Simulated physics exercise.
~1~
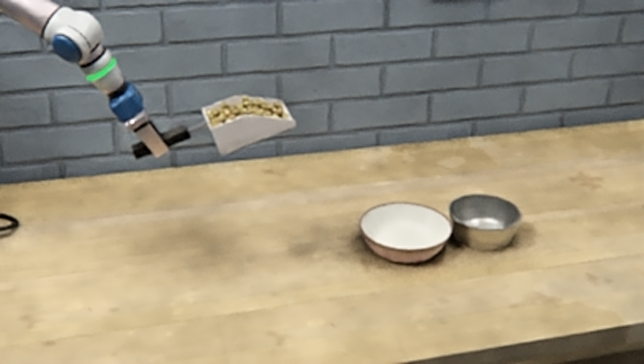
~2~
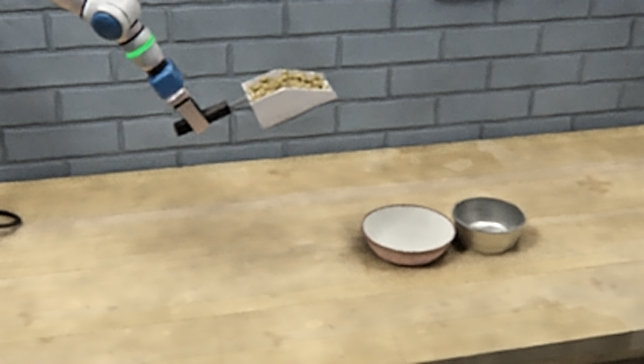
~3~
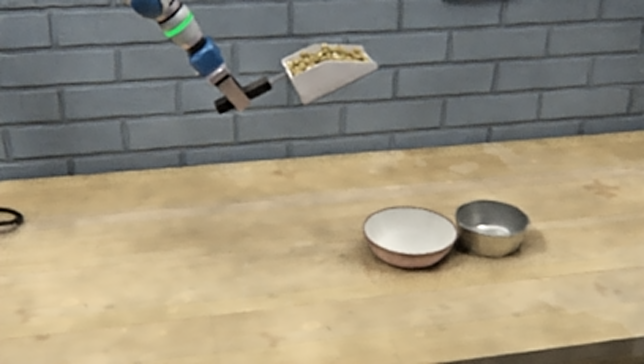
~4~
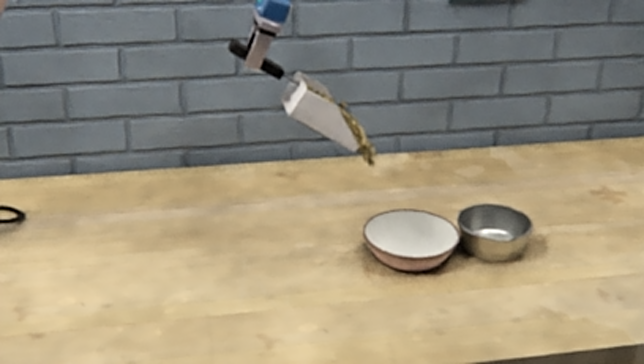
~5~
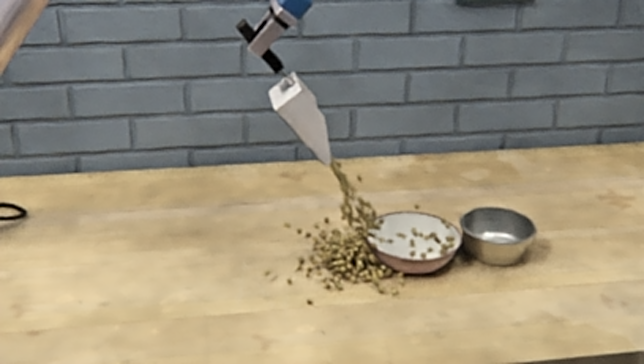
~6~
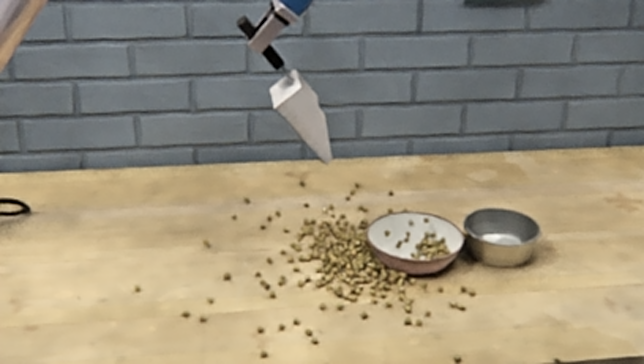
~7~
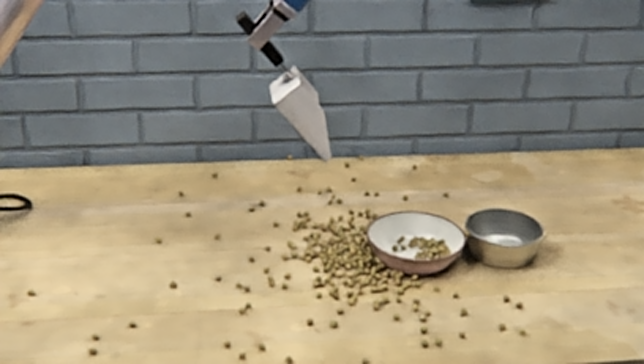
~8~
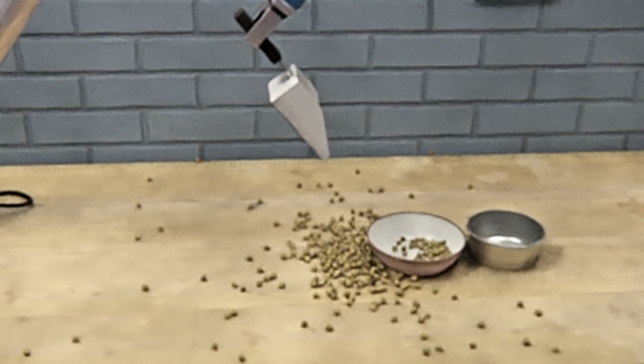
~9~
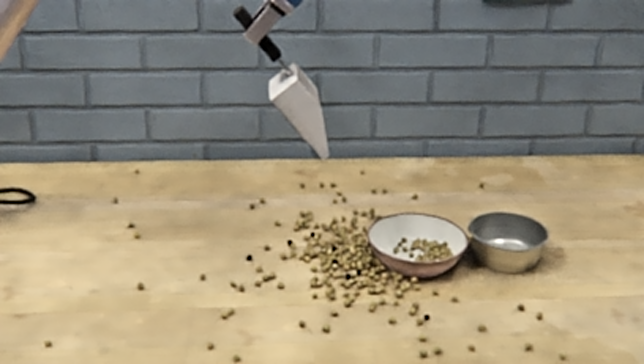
A robot arm tips a scoop of beads, spilling most onto the table beside a bowl.
